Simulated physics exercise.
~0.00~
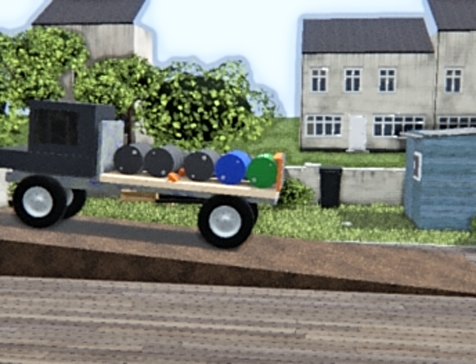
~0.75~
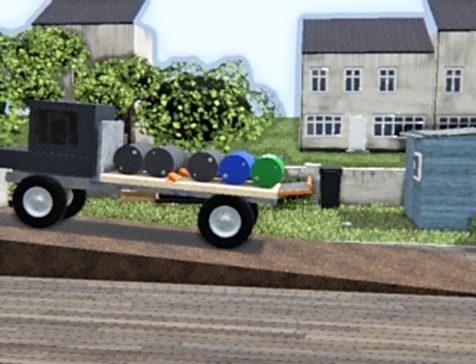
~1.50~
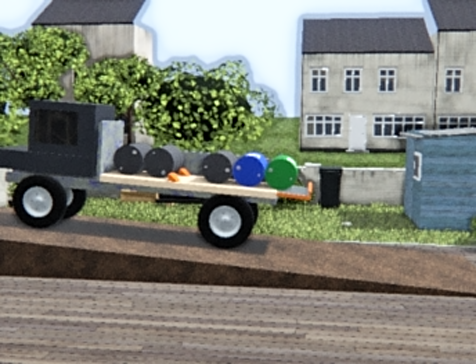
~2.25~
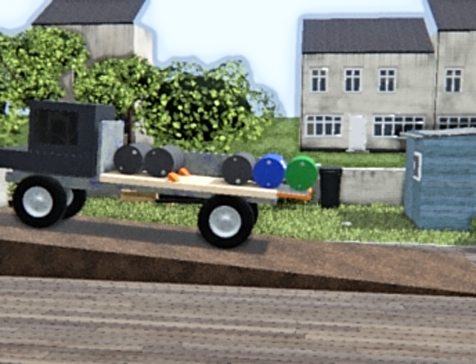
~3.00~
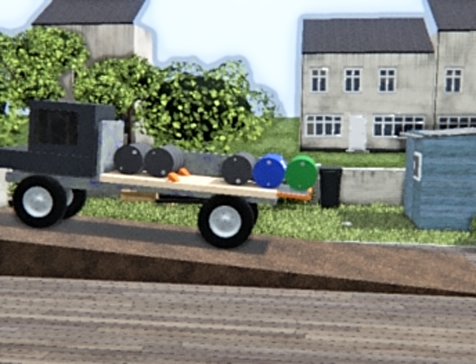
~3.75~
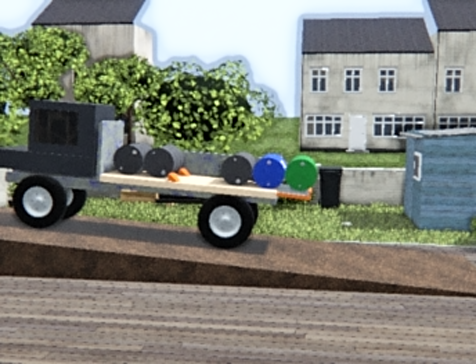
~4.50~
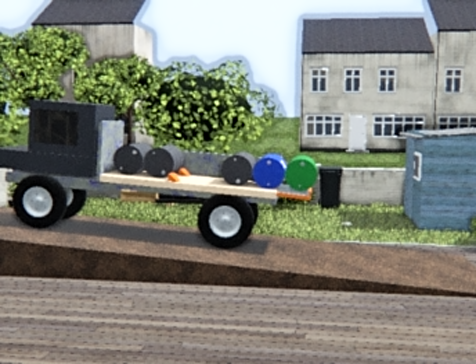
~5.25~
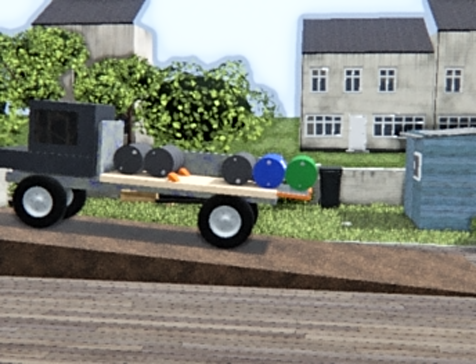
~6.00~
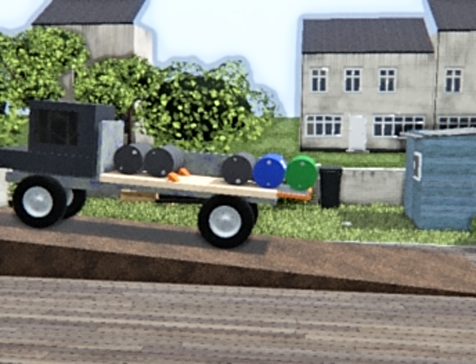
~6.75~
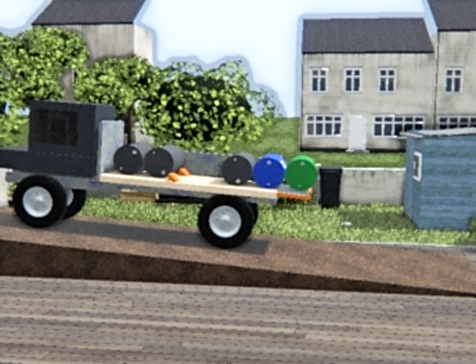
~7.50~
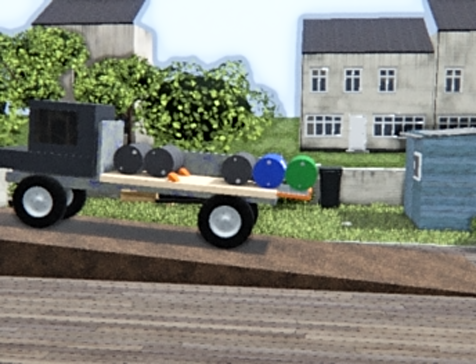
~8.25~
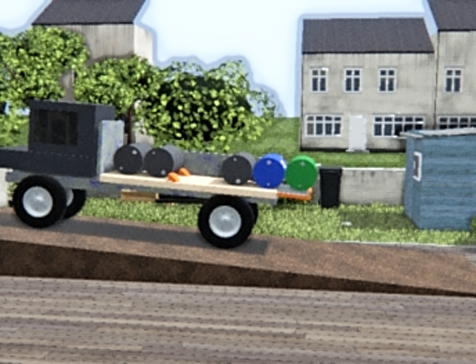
A dark flatbed pick-up stands on a brown slope with its tail to the right, seen from the side by a still camera, with houses, bushes and a blue shed behind. On its wooden bed lie three dark drums, then a blue one and a green one by the raised tailgate, with a small orange chock among them. The tailgate swings down to the right. The green drum rolls onto it, followed by the blue and the nearest dark drum rolling right along the bed. The green stops on the lowered gate, the blue just behind, and none falls off.
